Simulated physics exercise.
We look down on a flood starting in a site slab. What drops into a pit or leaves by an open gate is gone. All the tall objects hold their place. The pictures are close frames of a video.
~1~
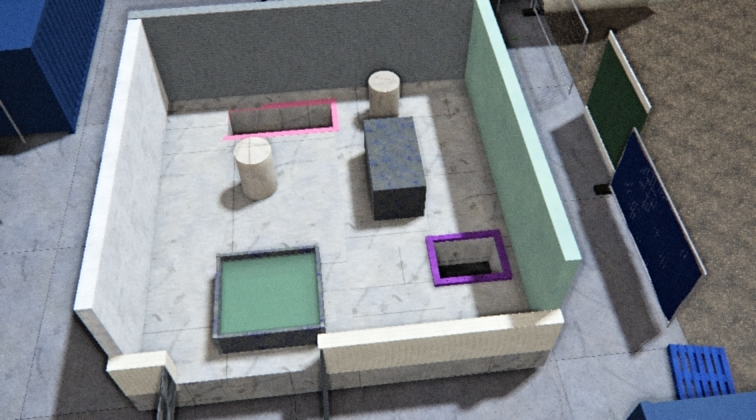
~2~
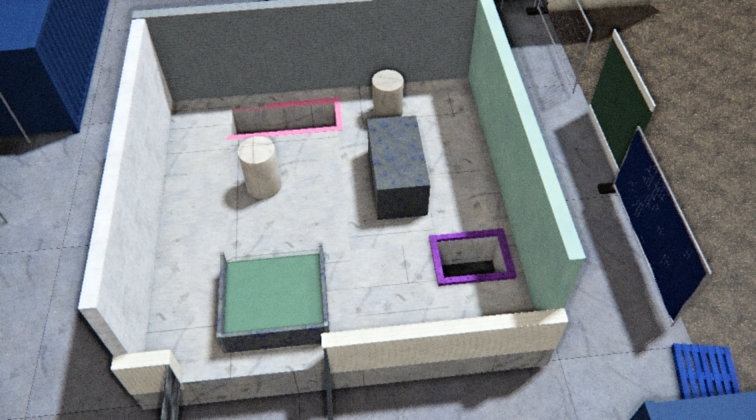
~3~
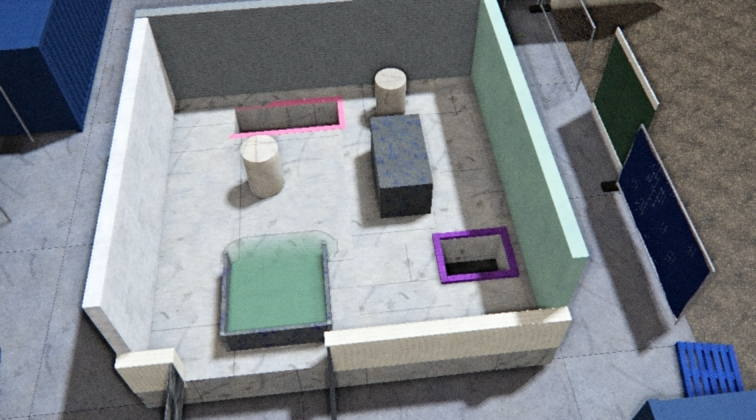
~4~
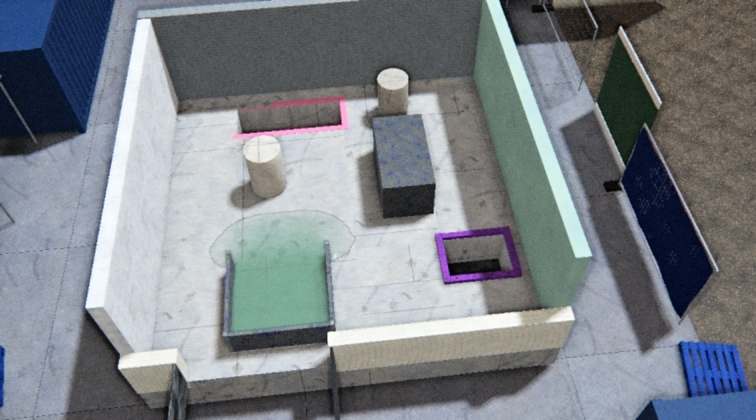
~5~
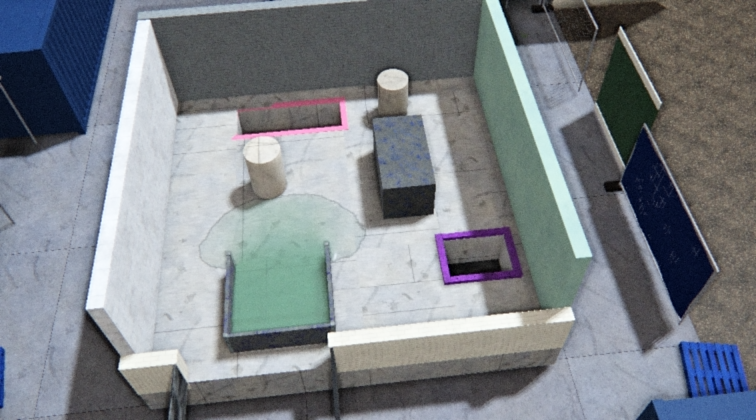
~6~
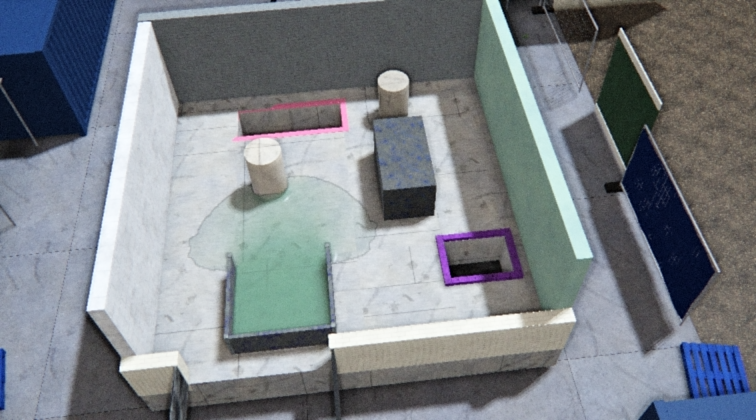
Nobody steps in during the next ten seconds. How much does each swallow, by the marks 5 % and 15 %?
In the end: The gate takes less than 5 %; the pink pit takes more than 15 %; the purple pit takes less than 5 %.
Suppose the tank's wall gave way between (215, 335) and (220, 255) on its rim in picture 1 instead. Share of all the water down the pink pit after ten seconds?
In per cent: Pink 25.
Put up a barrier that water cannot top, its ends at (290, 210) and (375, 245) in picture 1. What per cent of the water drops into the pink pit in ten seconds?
In per cent: Pink 30.
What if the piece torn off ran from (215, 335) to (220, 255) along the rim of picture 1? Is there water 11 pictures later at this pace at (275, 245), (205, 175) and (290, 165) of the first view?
In that order: No water, under water, not flooded.
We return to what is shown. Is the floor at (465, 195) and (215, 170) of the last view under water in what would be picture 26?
As listed: Not flooded, covered.
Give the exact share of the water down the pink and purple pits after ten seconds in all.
Roughly 46 per cent, then 0 per cent.
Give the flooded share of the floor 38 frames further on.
Some 55 per cent.
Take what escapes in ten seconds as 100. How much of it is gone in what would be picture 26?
Near 25 in a hundred.
A moment on, water covers 30 % of the floor; the gate 0 %, the pink pit 1 %, the purple pit 0 %.
Next, water covers 40 % of the floor; the gate 0 %, the pink pit 6 %, the purple pit 0 %.
Then, water covers 45 % of the floor; the gate 0 %, the pink pit 13 %, the purple pit 0 %.
Later, water covers 55 % of the floor; the gate 0 %, the pink pit 32 %, the purple pit 0 %.
In the end, water covers 75 % of the floor; the gate 1 %, the pink pit 47 %, the purple pit 0 %.
